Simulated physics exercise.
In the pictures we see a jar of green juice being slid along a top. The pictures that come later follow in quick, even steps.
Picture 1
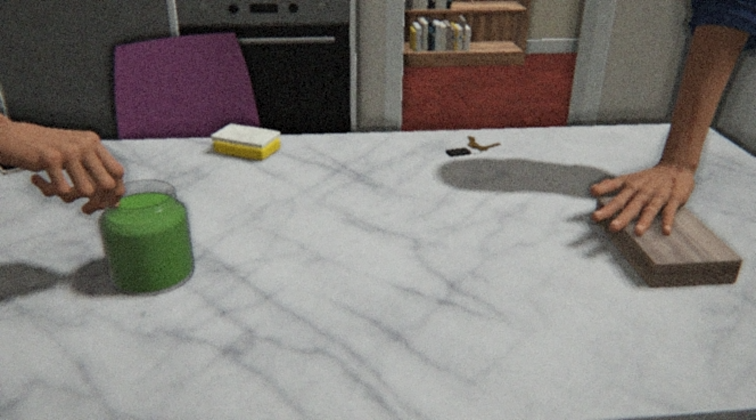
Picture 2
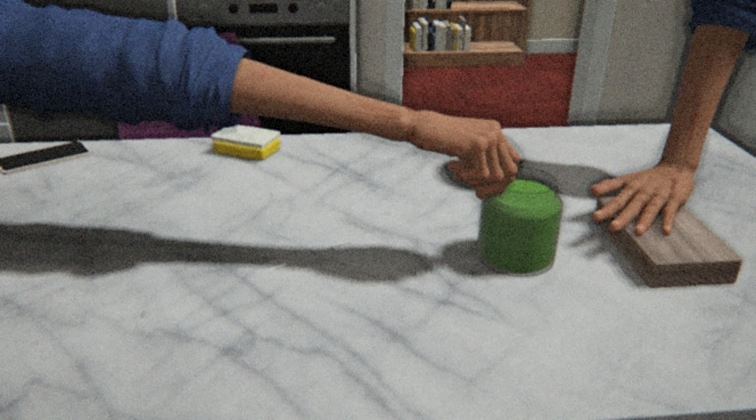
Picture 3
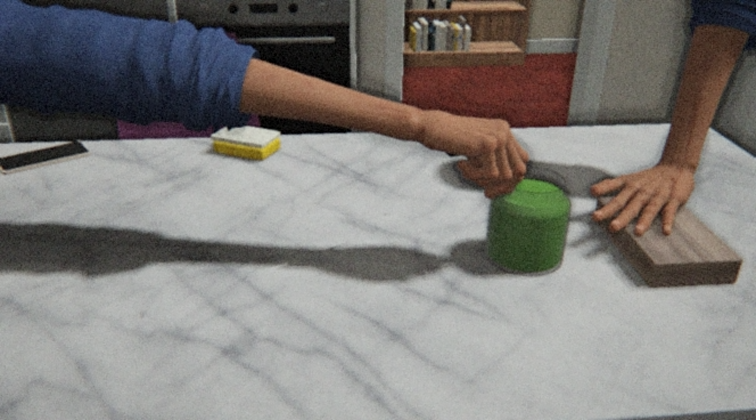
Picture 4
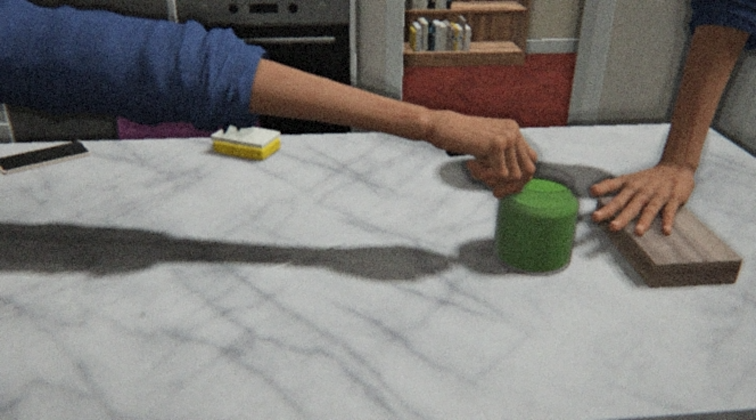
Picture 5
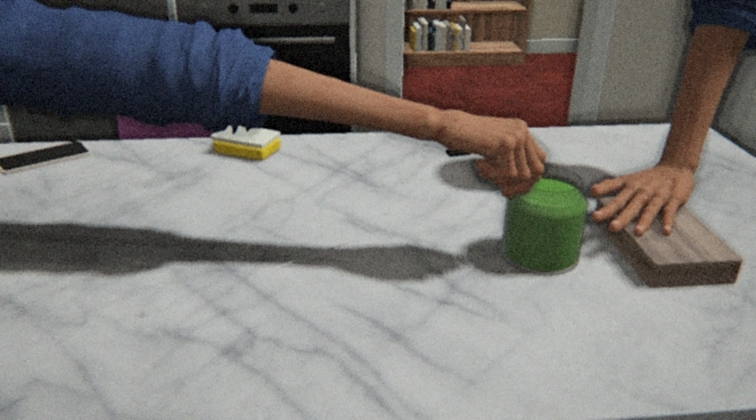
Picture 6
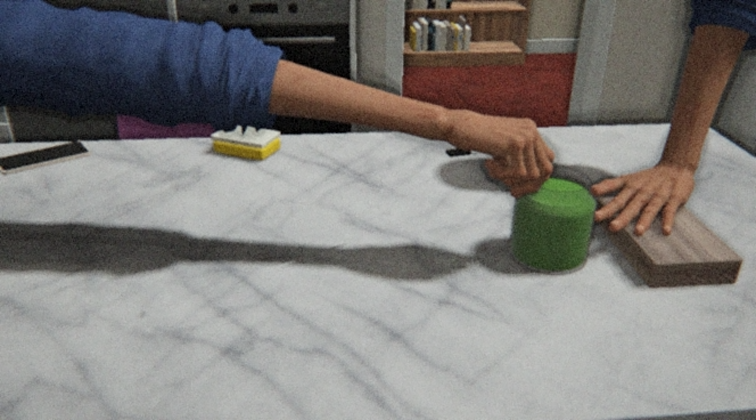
On a white marble top in a kitchen, one hand rests on a wooden block at the right while another reaches for a glass jar of green juice at the left. The jar is next seen far to the right, near the block, and the hand slides it slightly further right in small, even steps.
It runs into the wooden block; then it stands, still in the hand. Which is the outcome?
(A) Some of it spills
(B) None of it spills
Answer: B.
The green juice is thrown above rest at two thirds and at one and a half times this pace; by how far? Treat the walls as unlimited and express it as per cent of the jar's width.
Peak: About 10 %, then about 20 %.
Soon after, the jar meets the wooden block.
Later, the green juice surges up the wall; the wave climbs under half way to the rim.
In the end, the jar stands at the wooden block; nothing has left it.
